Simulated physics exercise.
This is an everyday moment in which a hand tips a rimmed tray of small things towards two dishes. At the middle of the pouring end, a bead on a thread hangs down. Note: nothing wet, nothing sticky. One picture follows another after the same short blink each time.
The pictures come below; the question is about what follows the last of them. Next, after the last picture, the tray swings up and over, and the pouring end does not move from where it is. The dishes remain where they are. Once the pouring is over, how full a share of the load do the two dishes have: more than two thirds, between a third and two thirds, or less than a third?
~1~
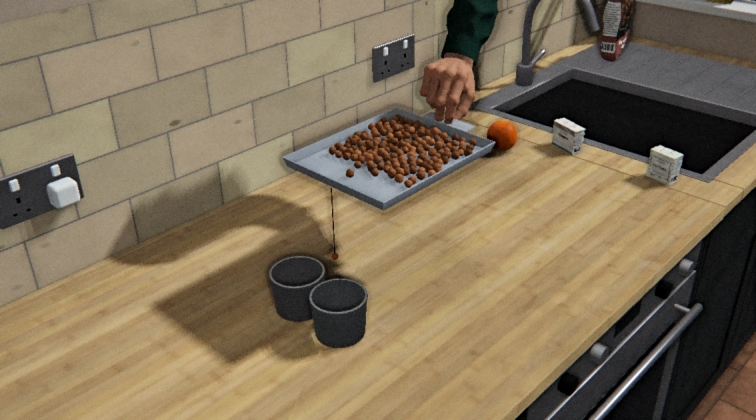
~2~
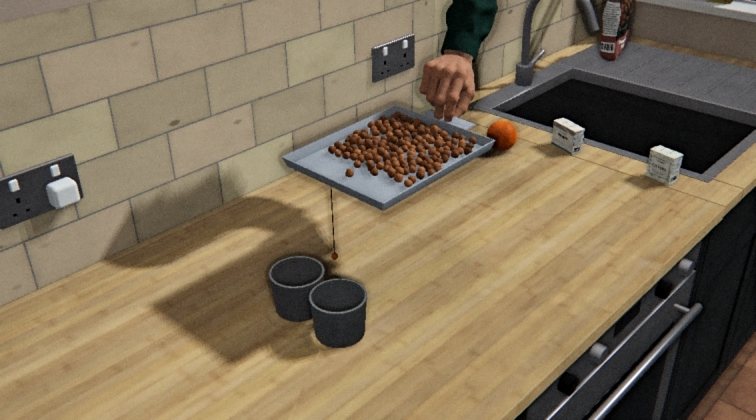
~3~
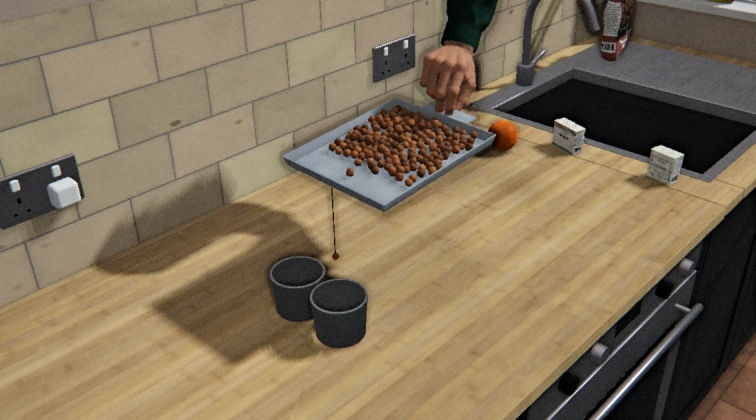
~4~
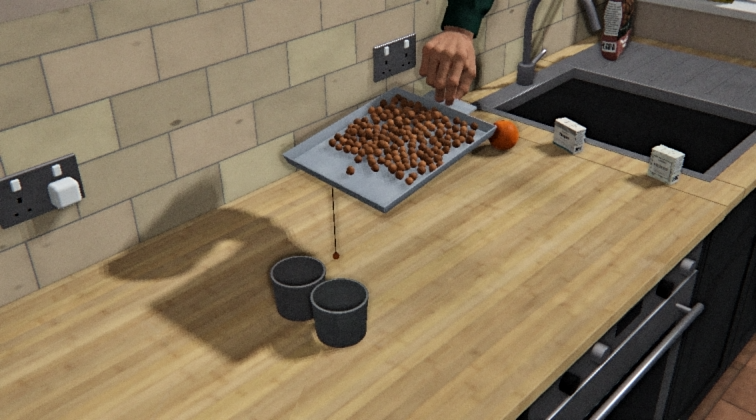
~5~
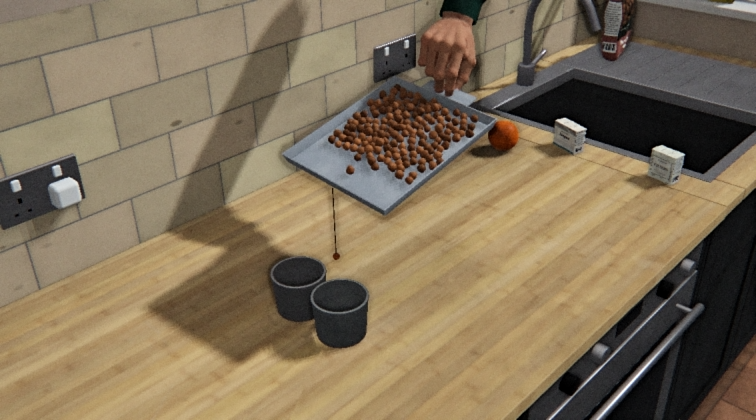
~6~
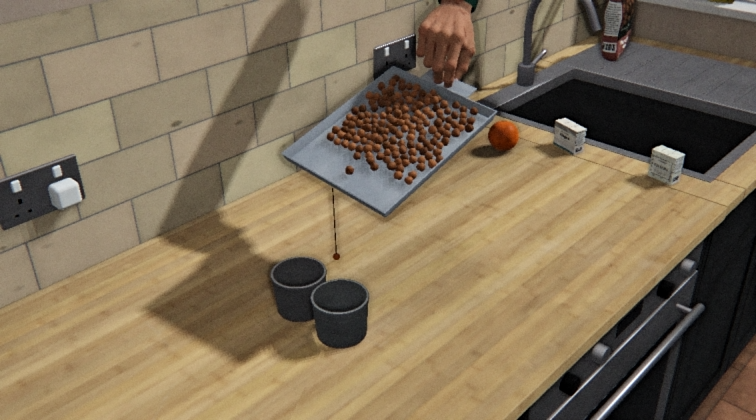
They have between a third and two thirds of it.
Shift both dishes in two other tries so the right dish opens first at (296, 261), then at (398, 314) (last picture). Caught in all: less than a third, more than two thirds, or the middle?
The two tries come out as below one third and the middle third in turn.
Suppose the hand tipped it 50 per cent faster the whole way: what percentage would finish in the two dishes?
Something like 40 percent, give or take.
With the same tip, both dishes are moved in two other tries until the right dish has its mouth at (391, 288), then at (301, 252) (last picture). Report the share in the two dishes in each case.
About 30 per cent first, then about 0 per cent.
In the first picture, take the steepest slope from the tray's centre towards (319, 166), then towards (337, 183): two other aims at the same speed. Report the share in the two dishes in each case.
Shares, approx.: 20 %, then 50 %.
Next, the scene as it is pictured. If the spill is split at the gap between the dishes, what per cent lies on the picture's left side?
Roughly 20 %.
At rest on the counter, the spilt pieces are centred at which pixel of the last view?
At about (375, 346).
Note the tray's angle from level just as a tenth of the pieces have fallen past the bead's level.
Around 90°, give or take.
Soon, tray tipped steeply; nearly all on the tray; a stray few outside both; a small part in the air.
A while on, tray tipped past a quarter turn; a small part on the tray; about a quarter in the right dish; a small part in the left dish; about a quarter outside both; about a third in the air.
Towards the end, tray tipped past a quarter turn; about a third in the right dish; a small part in the left dish; about half outside both.
Finally, tray tipped past a quarter turn; about a third in the right dish; a small part in the left dish; about half outside both.
